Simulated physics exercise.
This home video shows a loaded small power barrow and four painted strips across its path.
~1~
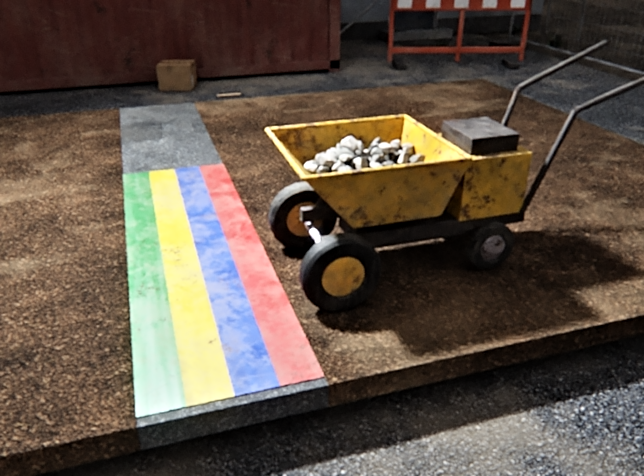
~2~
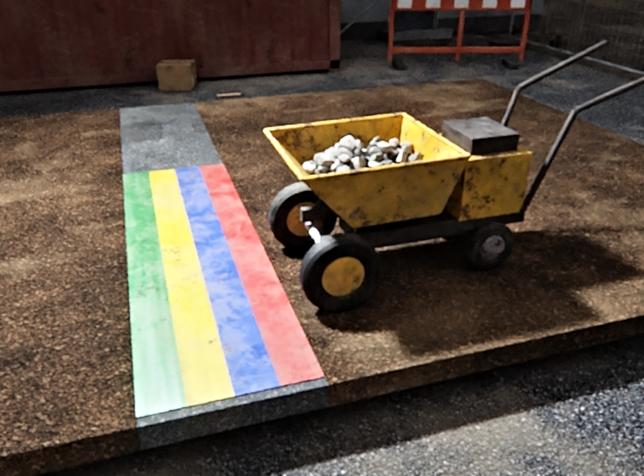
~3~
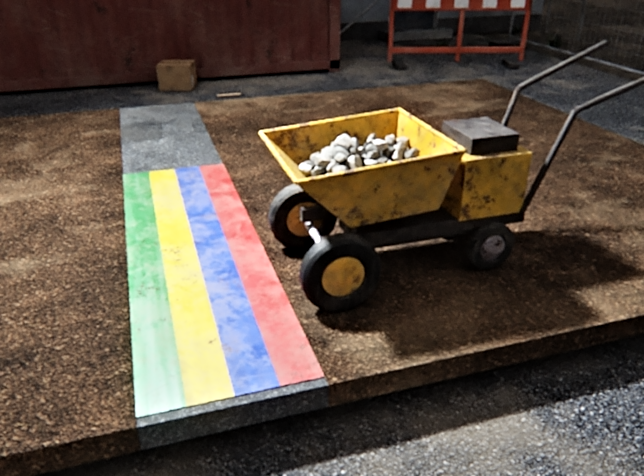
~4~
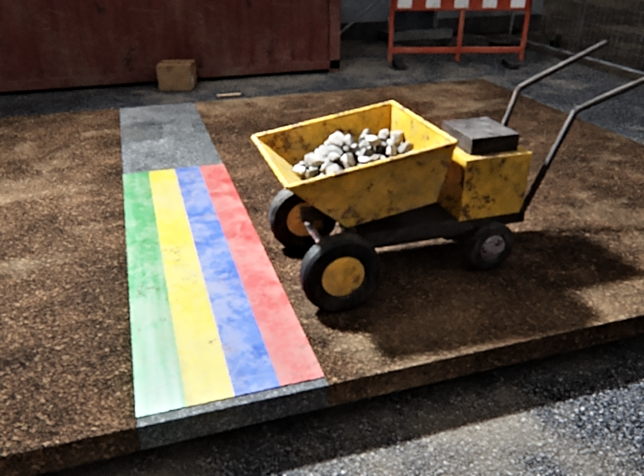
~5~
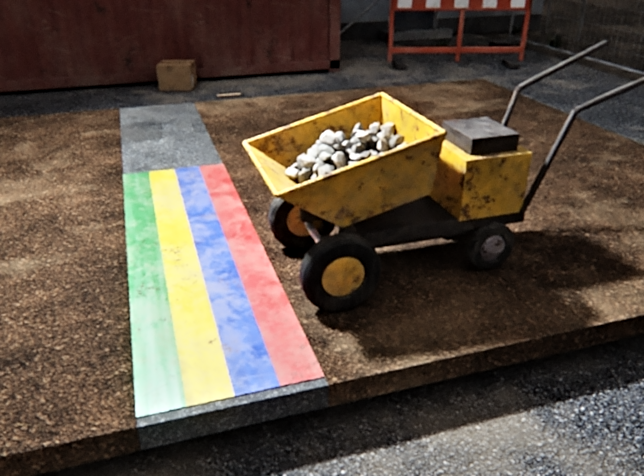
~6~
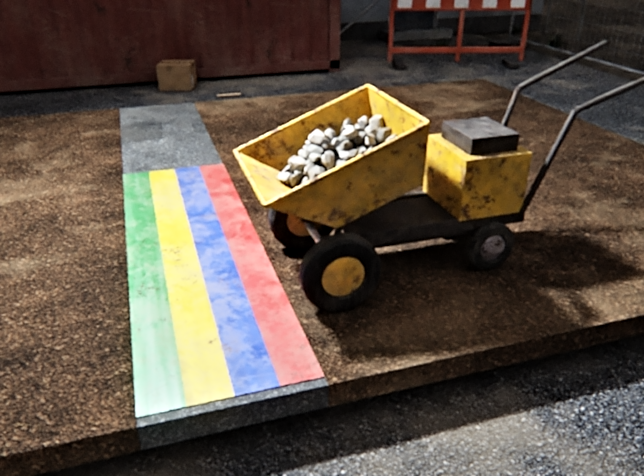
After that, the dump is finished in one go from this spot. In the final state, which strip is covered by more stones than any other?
The yellow strip is.
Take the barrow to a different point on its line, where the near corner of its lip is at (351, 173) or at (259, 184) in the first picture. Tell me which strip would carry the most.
At the first place blue, at the second the green one.
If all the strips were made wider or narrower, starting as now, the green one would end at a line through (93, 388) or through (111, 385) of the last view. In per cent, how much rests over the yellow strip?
About 40 %, then 40 %.
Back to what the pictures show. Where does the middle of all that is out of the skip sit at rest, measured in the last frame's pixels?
Somewhere around (172, 293) in the final view.
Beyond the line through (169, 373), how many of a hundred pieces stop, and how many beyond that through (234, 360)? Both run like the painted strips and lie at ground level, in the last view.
30 and 80 in a hundred.
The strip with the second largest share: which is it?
The green strip.
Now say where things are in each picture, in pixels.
Lip of the skip at (305, 179), level; top of the load at (379, 159), broken stones; red strip at (287, 345); blue strip at (246, 353); yellow strip at (202, 362); green strip at (157, 371), in the first picture.
Lip of the skip at (303, 180), tipped barely; top of the load at (377, 158), in the second picture.
Lip of the skip at (297, 183), tipped barely; top of the load at (373, 156), in the third picture.
Lip of the skip at (288, 188), tipped a little; top of the load at (381, 149), in the fourth picture.
Lip of the skip at (277, 196), tipped a little; top of the load at (372, 144), in the fifth picture.
Lip of the skip at (266, 206), tipped clearly; top of the load at (381, 135); red strip at (287, 345); blue strip at (246, 353); yellow strip at (202, 362); green strip at (157, 371), in the sixth picture.
Soon after the last picture, skip tipped steeply; all in the skip.
A little later, skip tipped right over; about two thirds in the skip; a small part over the blue strip; about a quarter over the yellow strip; a small part over the green strip.
Later still, skip tipped right over; about a quarter in the skip; a small part over the blue strip; about a third over the yellow strip; about a quarter over the green strip; a small part off the paint.
At rest, skip tipped right over; about a quarter in the skip; none over the red strip; a small part over the blue strip; about a third over the yellow strip; about a quarter over the green strip; a small part off the paint.
